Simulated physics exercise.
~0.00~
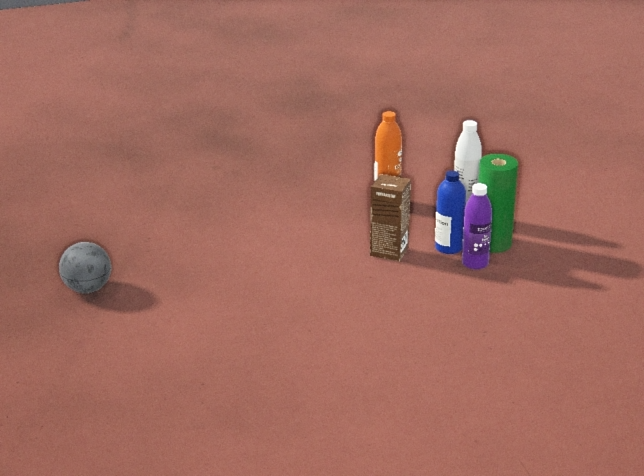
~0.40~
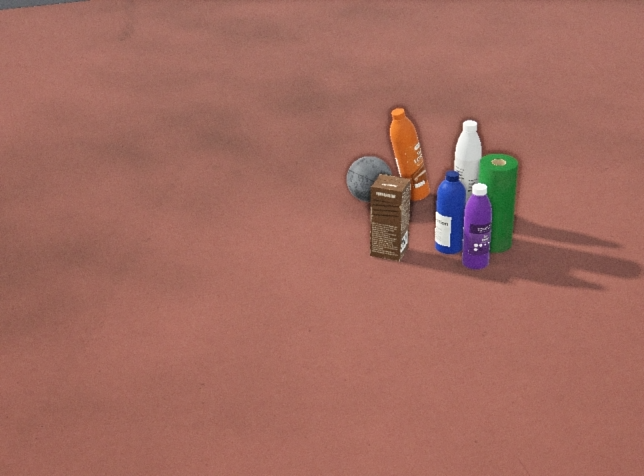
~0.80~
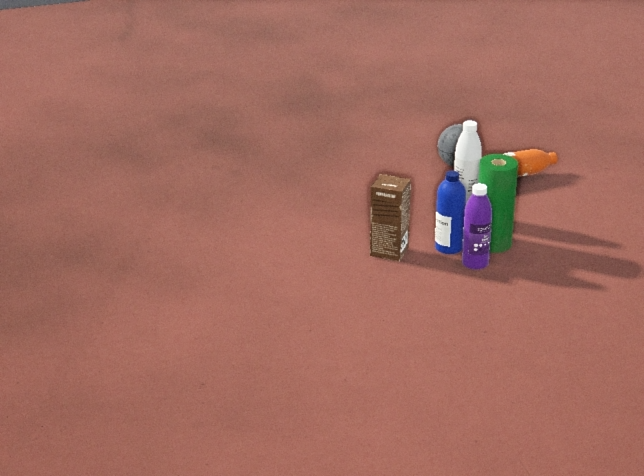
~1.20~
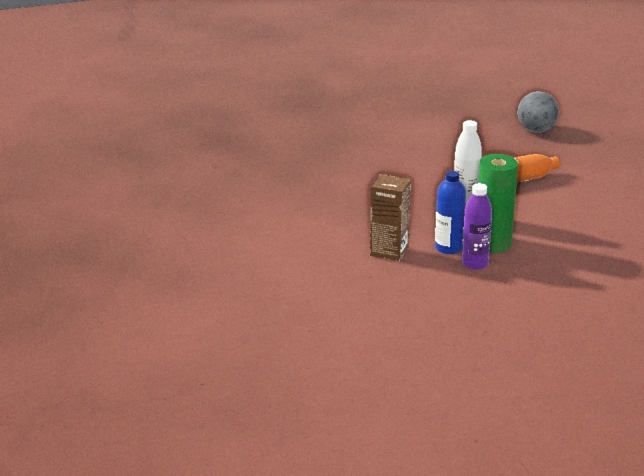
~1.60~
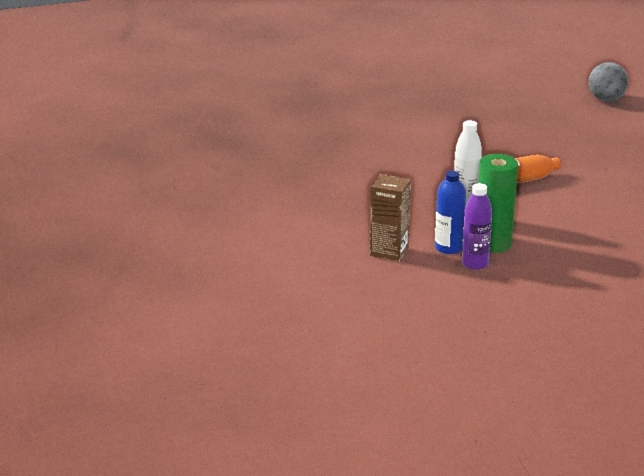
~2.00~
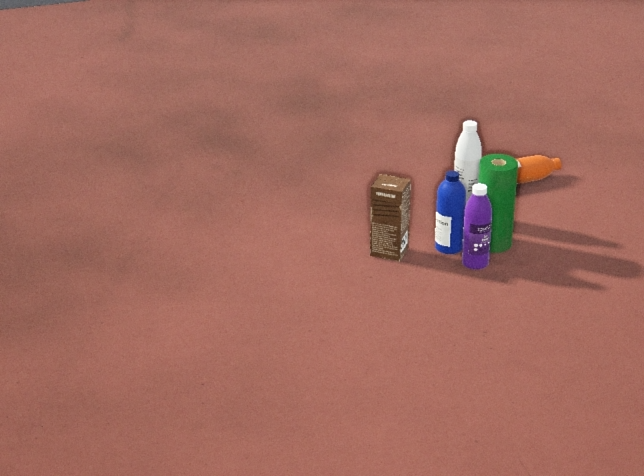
A grey ball rolls in from the left across a reddish floor, knocks over an orange bottle, passes behind the standing group and leaves at the right. The orange bottle ends on its side, while the brown carton, green roll, and white, blue and purple bottles stay upright.
